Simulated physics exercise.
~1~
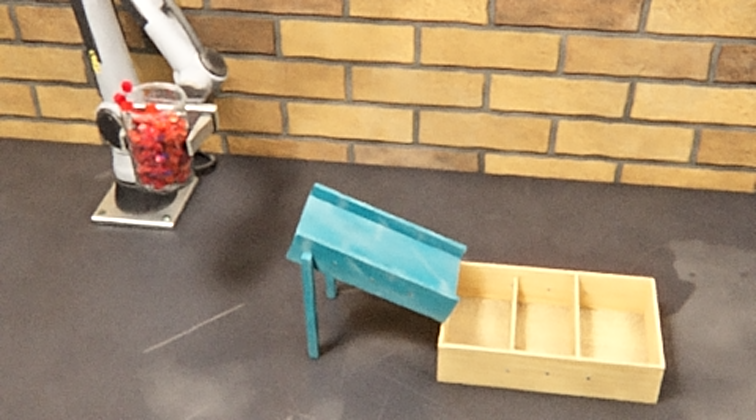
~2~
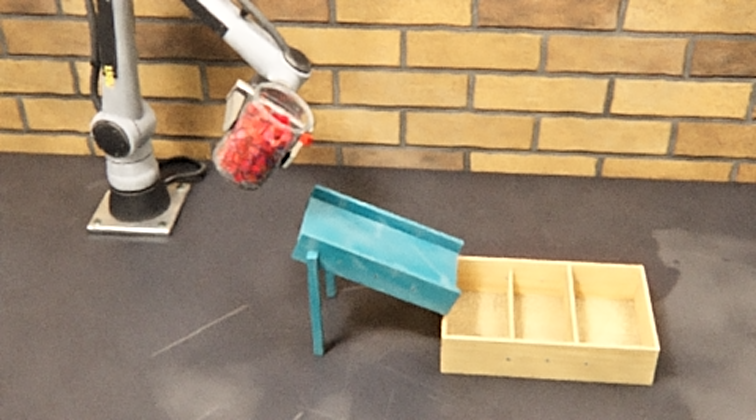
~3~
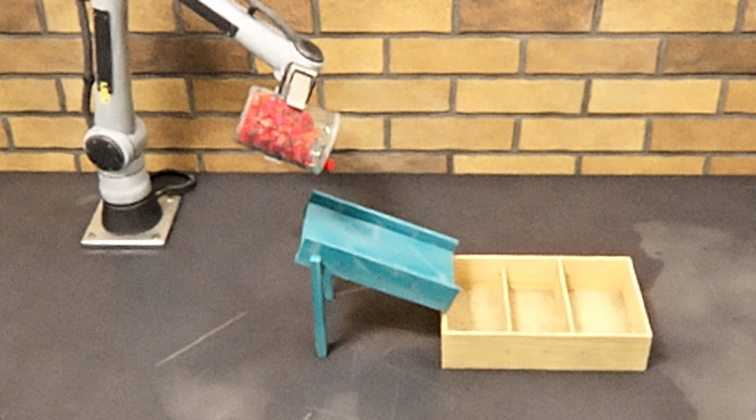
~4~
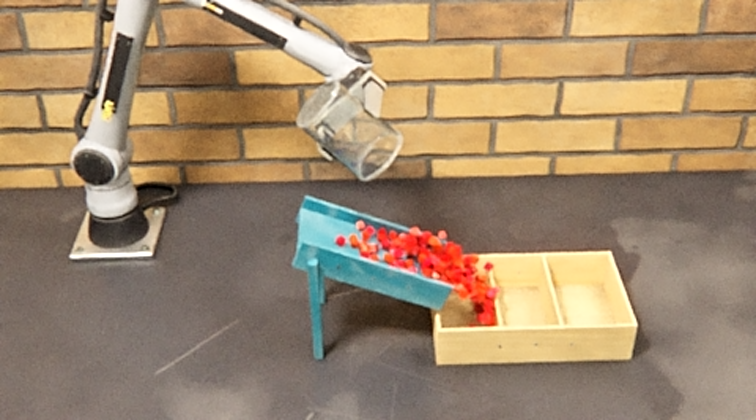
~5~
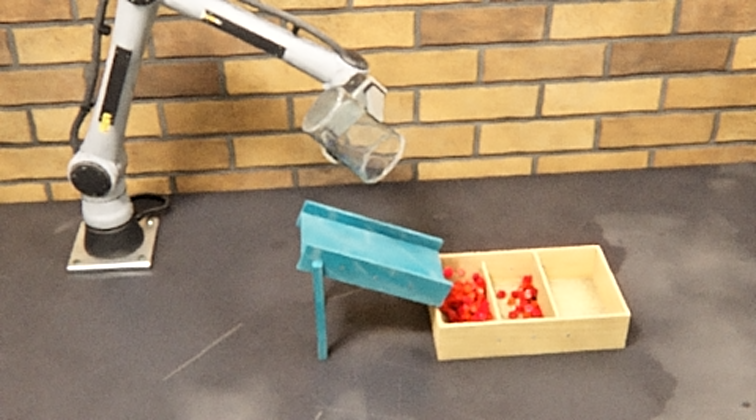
A grey and white robot arm holds a clear cup full of small red pieces at the left of a dark tabletop, seen from slightly above against a yellowish brick wall. A sloping teal chute stands in the middle, leading down to a pale wooden box with three compartments on the right. The arm swings the cup to the right and tips it onto its side above the chute. It turns the cup further over, and the pieces pour out and slide down the chute. Most settle in the box's left compartment, some reach the middle one, and the right one stays empty.
